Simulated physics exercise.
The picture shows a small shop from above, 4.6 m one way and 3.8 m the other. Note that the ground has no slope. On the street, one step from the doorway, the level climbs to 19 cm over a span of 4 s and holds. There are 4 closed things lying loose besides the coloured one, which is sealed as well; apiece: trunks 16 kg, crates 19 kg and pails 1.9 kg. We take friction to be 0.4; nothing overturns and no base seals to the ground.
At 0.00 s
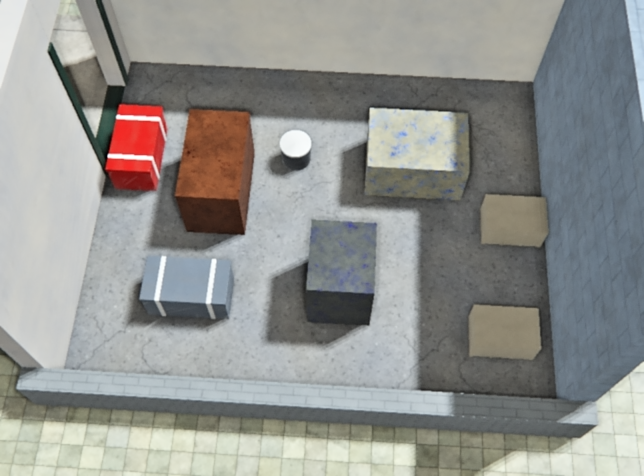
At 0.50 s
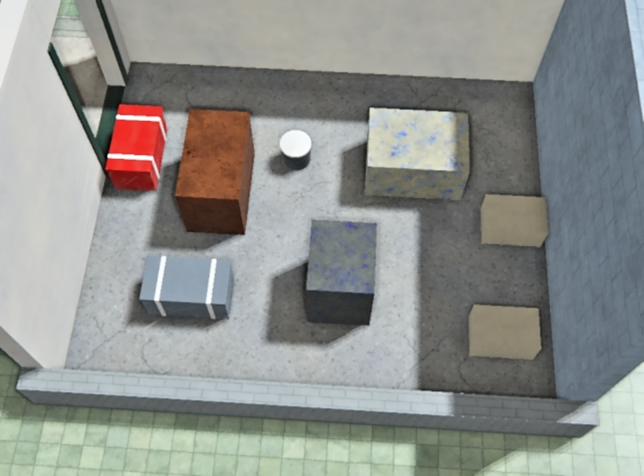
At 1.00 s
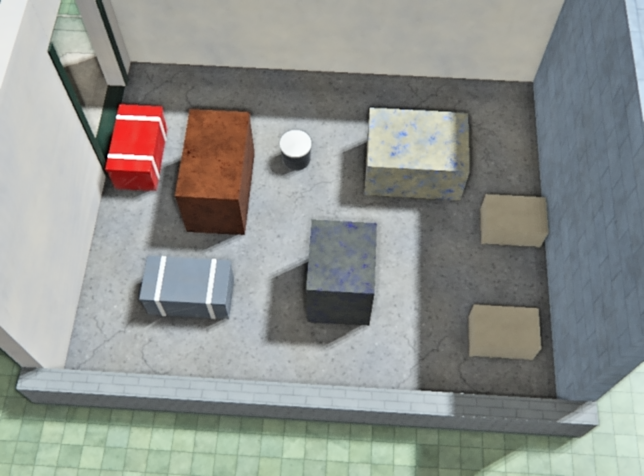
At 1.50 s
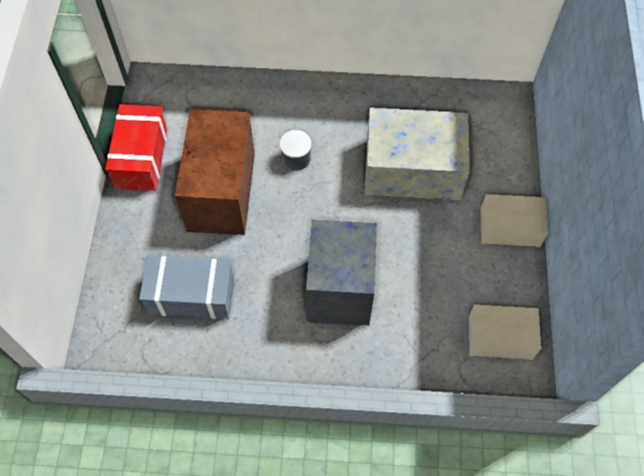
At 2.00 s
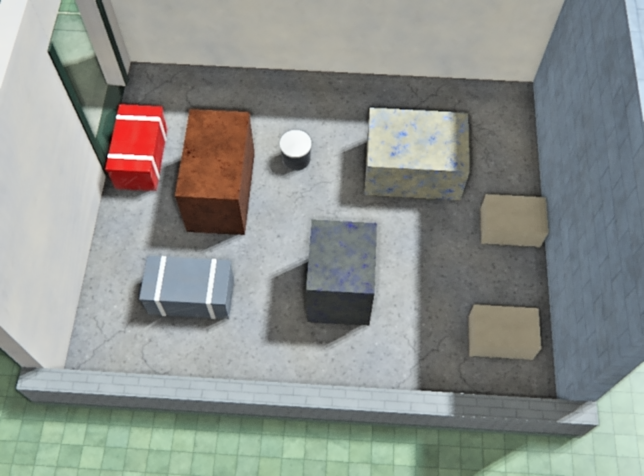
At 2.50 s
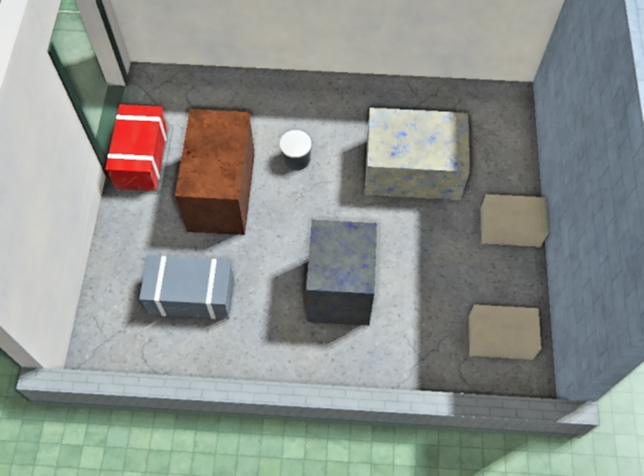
Greenish water spread over the pale tiles outside the small shop and deepened in color, while inside, the red trunk on the left and the boxes around it all stayed still.
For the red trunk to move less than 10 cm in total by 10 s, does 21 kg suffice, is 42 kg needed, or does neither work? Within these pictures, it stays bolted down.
Neither works.
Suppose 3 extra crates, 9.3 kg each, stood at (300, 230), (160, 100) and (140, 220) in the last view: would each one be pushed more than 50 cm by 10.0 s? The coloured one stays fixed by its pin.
Note, in sequence: Not exceeded, exceeded, not exceeded.
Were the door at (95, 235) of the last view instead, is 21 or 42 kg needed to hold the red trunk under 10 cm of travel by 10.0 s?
Short version: Only the heavy mass succeeds.
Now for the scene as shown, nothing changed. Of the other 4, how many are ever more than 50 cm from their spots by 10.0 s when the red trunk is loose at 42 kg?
The total is 1.
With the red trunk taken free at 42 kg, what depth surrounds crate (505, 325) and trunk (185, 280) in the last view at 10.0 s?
Close to 3 and 4 centimetres.
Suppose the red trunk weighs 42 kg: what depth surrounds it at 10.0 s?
Something like 6 centimetres.
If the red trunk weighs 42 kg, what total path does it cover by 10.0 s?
Close to 30 cm, all told.
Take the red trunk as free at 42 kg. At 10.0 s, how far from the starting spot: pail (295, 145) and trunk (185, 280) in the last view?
Net displacement, in order: 40 cm; 0 cm.
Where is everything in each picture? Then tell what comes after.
In the first frame, the red trunk at (134, 137), on the bottom; 0.0 m2 under water; 0 of 5 have shifted.
In the second frame, the red trunk at (134, 137), on the bottom; water covers 0.0 m2; 0 of 5 have shifted.
In the third frame, the red trunk at (134, 137) rests on the ground; water covers 0.0 m2; 0 of 5 have shifted.
In the fourth frame, the red trunk at (134, 137) rests on the ground; 0.0 m2 under water; 0 of 5 have shifted.
In the fifth frame, the red trunk at (134, 137), on the bottom; water covers 0.0 m2; 0 of 5 have shifted.
In the sixth frame, the red trunk at (134, 137) rests on the ground; 0.3 m2 under water; 0 of 5 have shifted.
After 3.5 s the red trunk would be 18 cm from its start with 21 kg and 0 cm from its start with 42 kg; 5 cm of water round it then.
After 4.5 s the red trunk would be 41 cm from its start with 21 kg and 18 cm from its start with 42 kg; 5 cm of water round it then.
After 7.0 s the red trunk would be 41 cm from its start with 21 kg and 30 cm from its start with 42 kg; 6 cm of water round it then.
After 10.0 s the red trunk would be 41 cm from its start with 21 kg and 31 cm from its start with 42 kg; 6 cm of water round it then.
